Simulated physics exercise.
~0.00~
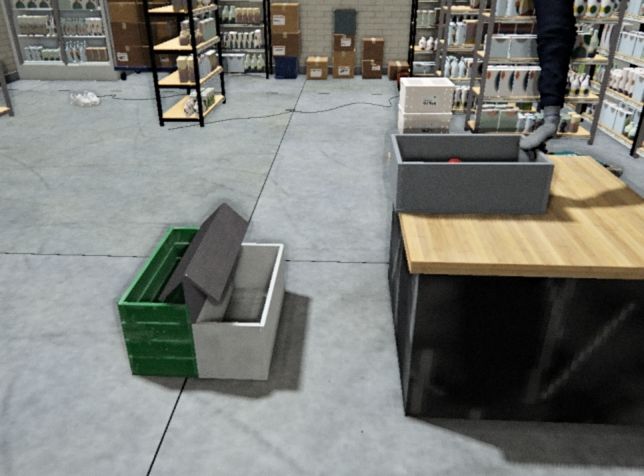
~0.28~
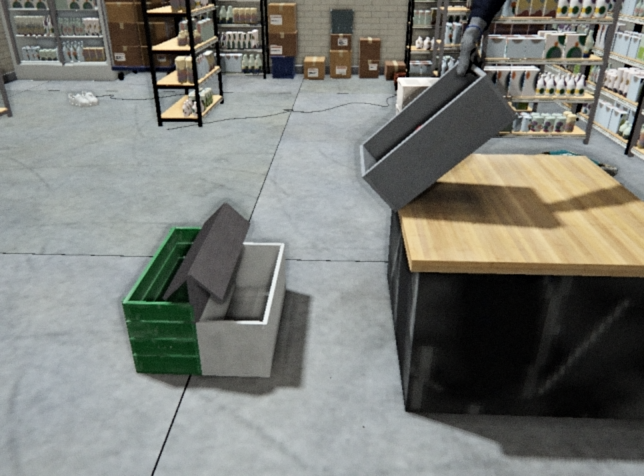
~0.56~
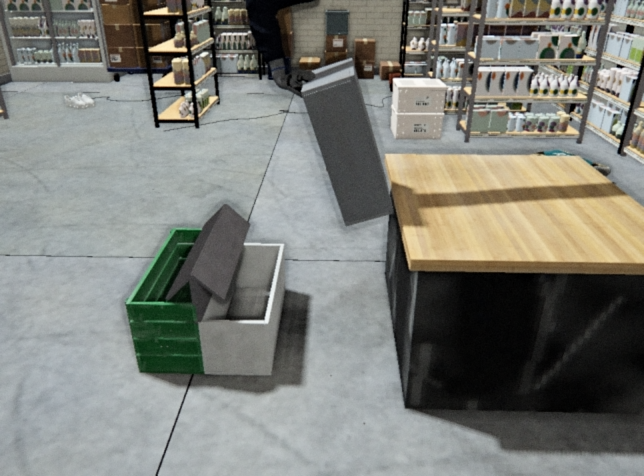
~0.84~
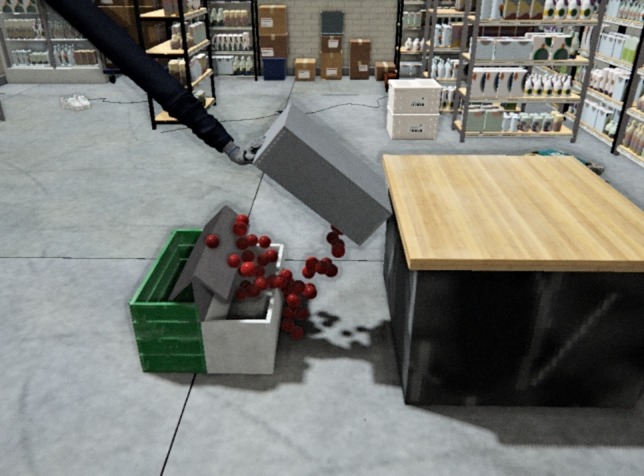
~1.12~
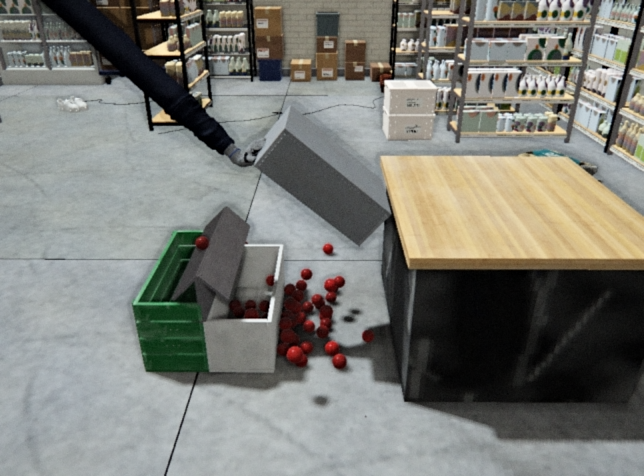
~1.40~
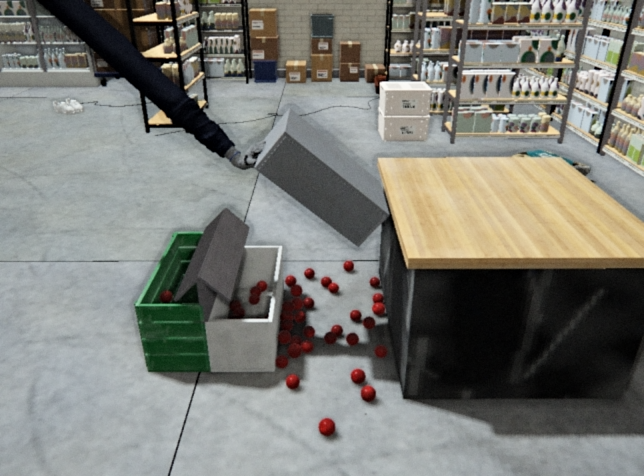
Red apples tumble from a tipped grey box, some landing in the white tub, most scattering across the floor.
